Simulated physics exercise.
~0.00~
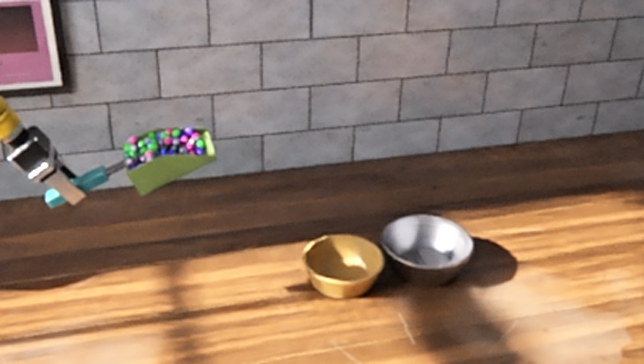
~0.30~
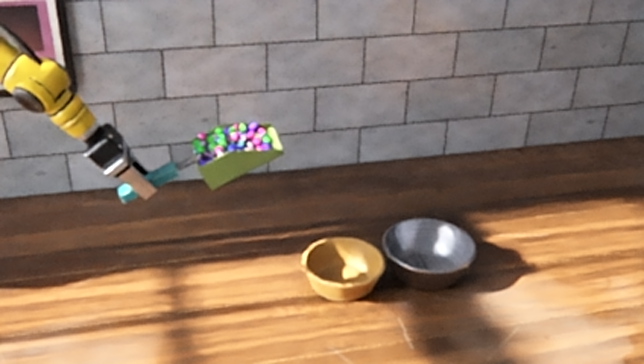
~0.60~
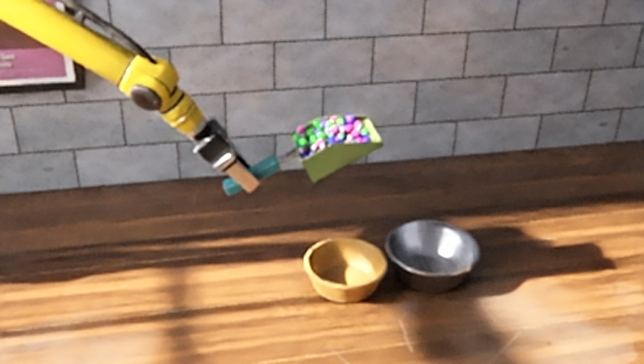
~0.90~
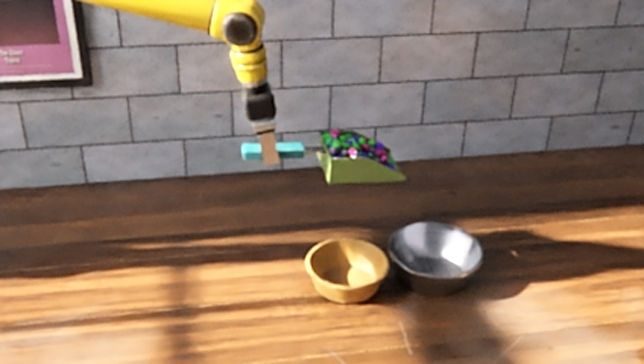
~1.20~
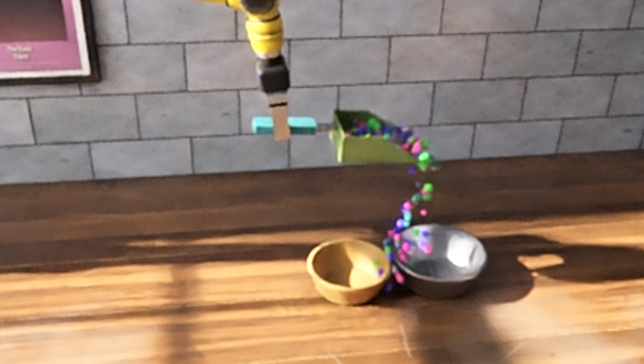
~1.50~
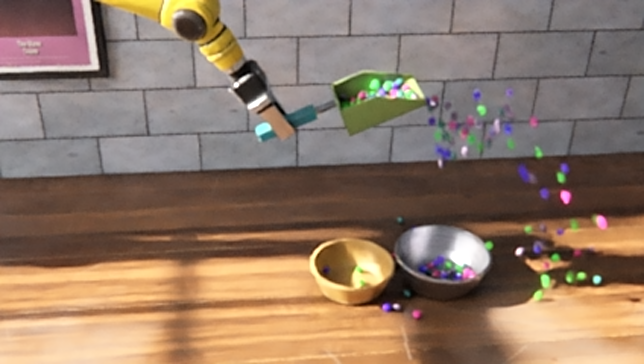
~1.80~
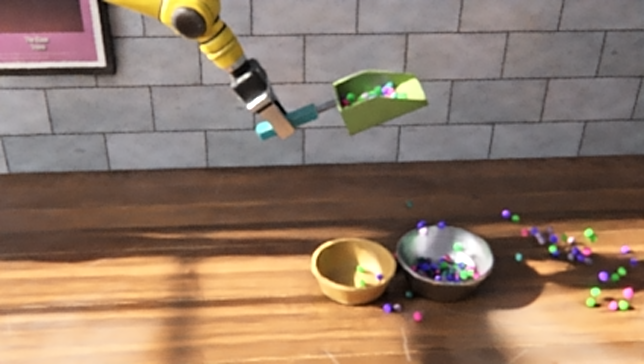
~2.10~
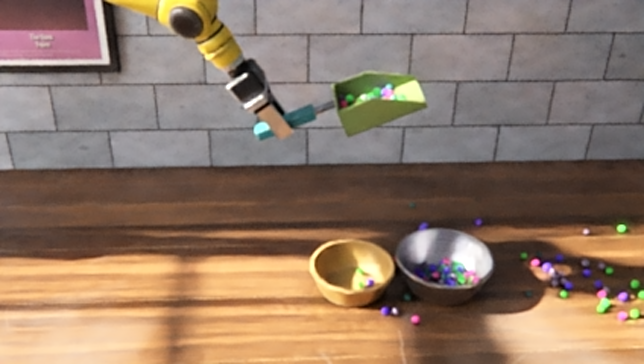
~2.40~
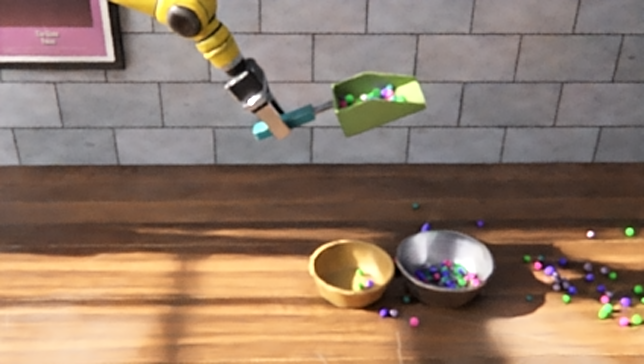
A yellow robot arm carried a green scoop of colourful round sweets to the right, tipped it over two bowls, then jerked it back, flinging many onto the table; some landed in the silver bowl, few in the gold one, and others stayed in the scoop.
